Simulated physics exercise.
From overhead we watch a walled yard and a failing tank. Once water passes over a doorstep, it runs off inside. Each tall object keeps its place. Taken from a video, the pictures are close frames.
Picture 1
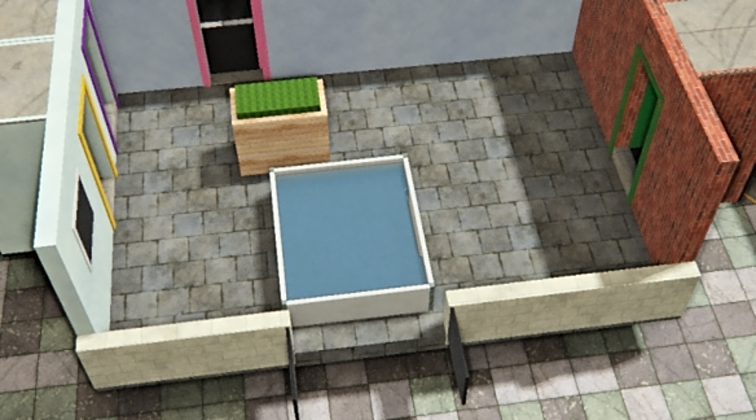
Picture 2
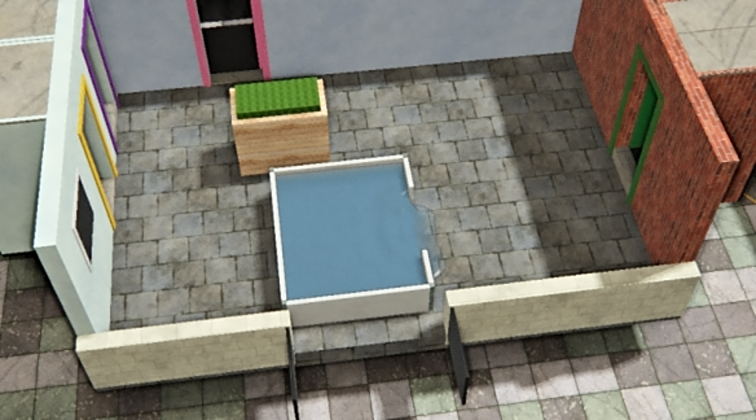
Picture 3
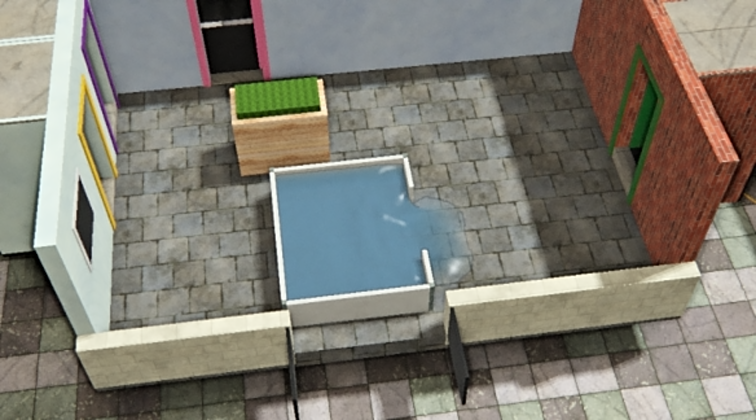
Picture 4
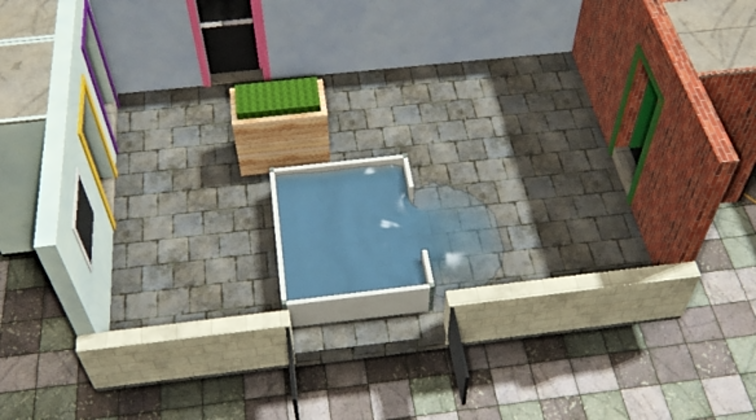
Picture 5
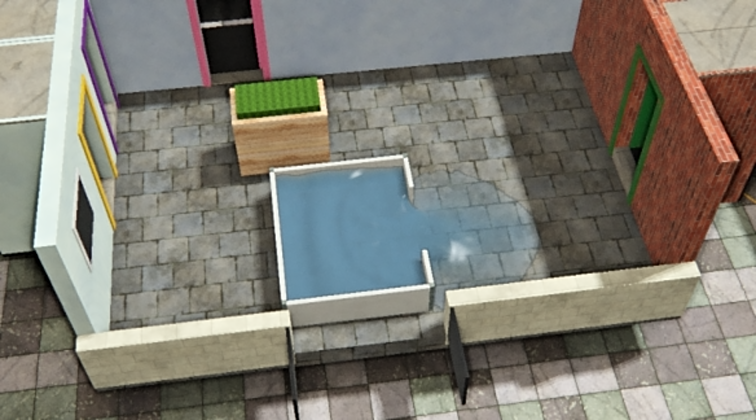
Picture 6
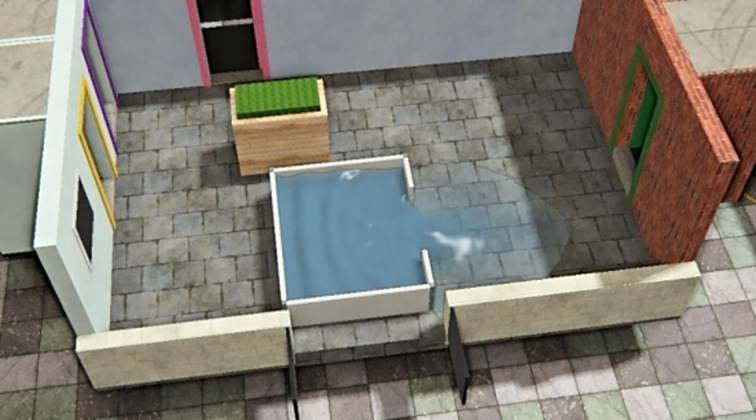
Water sits still in a square, white-walled tank in a paved yard until a gap opens in the tank's right side. It pours out through the gap and spreads rightward over the grey paving in a thin, widening sheet, reaching the shaded stones toward the brick wall with the green-framed doorway.
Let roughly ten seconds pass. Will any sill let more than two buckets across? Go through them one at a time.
One by one: The yellow door gets two buckets or less inside; the green door gets two buckets or less inside; the purple door gets two buckets or less inside; the pink door gets two buckets or less inside.
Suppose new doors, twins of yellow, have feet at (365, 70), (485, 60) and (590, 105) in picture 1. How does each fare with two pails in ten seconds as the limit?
Falls short; exceeds the limit; exceeds the limit.
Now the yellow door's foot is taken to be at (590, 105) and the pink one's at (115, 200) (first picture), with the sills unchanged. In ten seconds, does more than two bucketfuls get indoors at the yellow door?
In this case yellow door exceeds the limit.
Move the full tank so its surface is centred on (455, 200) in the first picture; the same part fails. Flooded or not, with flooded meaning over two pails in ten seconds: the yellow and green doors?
Result: Yellow stays inside the limit; green tops the limit.
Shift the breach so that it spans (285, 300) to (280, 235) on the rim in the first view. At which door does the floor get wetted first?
It would be the yellow-painted one.
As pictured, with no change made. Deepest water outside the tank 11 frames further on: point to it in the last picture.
My estimate is about (633, 287).
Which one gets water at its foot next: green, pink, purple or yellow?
The green door.
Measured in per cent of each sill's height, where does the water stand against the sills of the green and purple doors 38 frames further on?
About 70 and 0 %.
A moment on, water covers 25 % of the floor; the yellow door not reached, the green door wet at the sill, nothing in, the purple door not reached, the pink door not reached.
Next, water covers 30 % of the floor; the yellow door not reached, the green door wet at the sill, nothing in, the purple door not reached, the pink door not reached.
Then, water covers 35 % of the floor; the yellow door not reached, the green door under two buckets in, the purple door not reached, the pink door not reached.
Later, water covers 55 % of the floor; the yellow door not reached, the green door under two buckets in, the purple door not reached, the pink door not reached.
In the end, water covers 80 % of the floor; the yellow door wet at the sill, nothing in, the green door under two buckets in, the purple door wet at the sill, nothing in, the pink door wet at the sill, nothing in.
